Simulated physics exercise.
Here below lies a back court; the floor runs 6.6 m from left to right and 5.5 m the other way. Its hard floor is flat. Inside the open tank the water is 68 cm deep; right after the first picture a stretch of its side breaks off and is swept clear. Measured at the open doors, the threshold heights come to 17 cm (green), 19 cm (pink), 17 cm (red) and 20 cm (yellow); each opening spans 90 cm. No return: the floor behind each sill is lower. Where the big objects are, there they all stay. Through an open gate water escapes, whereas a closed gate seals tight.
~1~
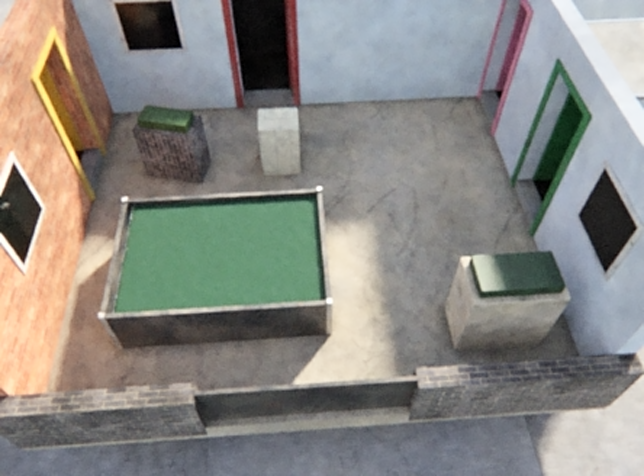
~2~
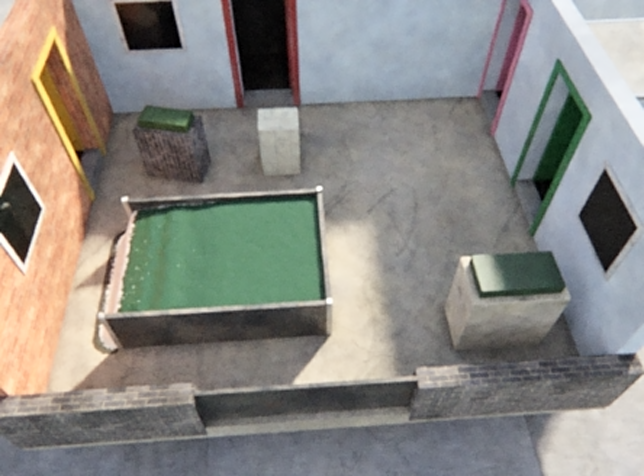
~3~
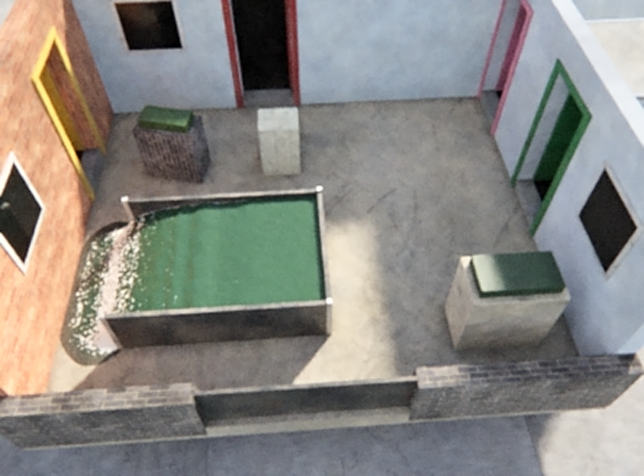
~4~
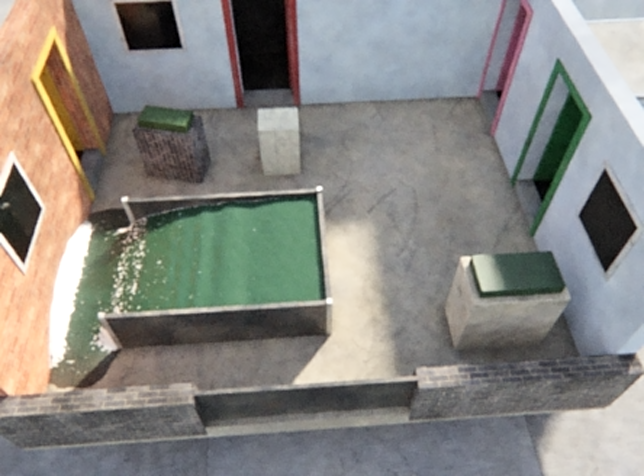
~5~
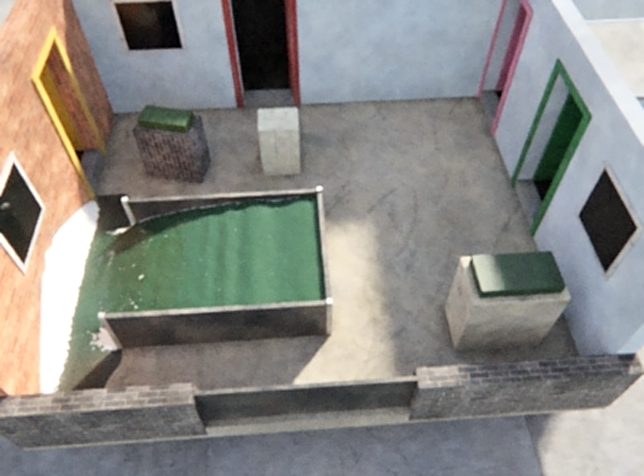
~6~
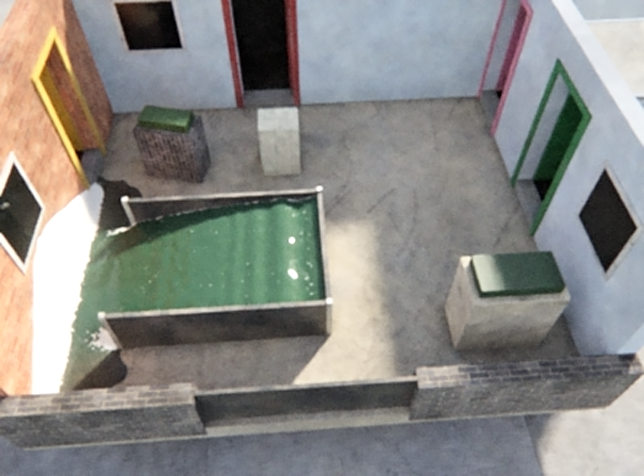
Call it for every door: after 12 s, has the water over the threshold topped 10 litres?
Green door not topped, pink door not topped, red door not topped, yellow door not topped.
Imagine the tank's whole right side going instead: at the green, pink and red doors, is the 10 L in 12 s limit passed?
The green door comes out more than that, the pink door more than that and the red door less than that.
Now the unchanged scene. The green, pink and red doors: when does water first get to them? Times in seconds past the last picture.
Doors: Green 3.6 s / pink 3.6 s / red 1.6 s.
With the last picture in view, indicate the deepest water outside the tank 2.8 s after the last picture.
Around (581, 381).
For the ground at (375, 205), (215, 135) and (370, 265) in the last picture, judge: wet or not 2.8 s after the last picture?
First spot not yet wet, second submerged, third not yet wet.
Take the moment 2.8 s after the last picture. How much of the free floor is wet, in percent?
Around 60 per cent wet.
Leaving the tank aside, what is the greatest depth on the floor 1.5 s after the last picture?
About 51 cm at most.
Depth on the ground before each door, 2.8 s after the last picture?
Centimetres: Green 0 / pink 0 / red 7 / yellow 10.
Then, 0.7 s after the last picture water covers 20 % of the floor and is deepest (58 cm) near (44, 404); green door not reached, pink door not reached, red door not reached, yellow door 13 cm at the sill, 0 L in.
Then, 1.5 s after the last picture water covers 30 % of the floor and is deepest (51 cm) near (44, 404); green door not reached, pink door not reached, red door not reached, yellow door 15 cm at the sill, 0 L in.
Then, 2.8 s after the last picture water covers 60 % of the floor and is deepest (40 cm) near (581, 381); green door not reached, pink door not reached, red door 7 cm at the sill, 0 L in, yellow door 10 cm at the sill, 0 L in.
Then, 6.3 s after the last picture water covers 95 % of the floor and is deepest (20 cm) near (455, 102); green door 3 cm at the sill, 0 L in, pink door 18 cm at the sill, 0 L in, red door 5 cm at the sill, 0 L in, yellow door 9 cm at the sill, 0 L in.
Then, 11.3 s after the last picture water covers 95 % of the floor and is deepest (16 cm) near (571, 354); green door 12 cm at the sill, 0 L in, pink door 11 cm at the sill, 1 L in, red door 10 cm at the sill, 0 L in, yellow door 11 cm at the sill, 0 L in.
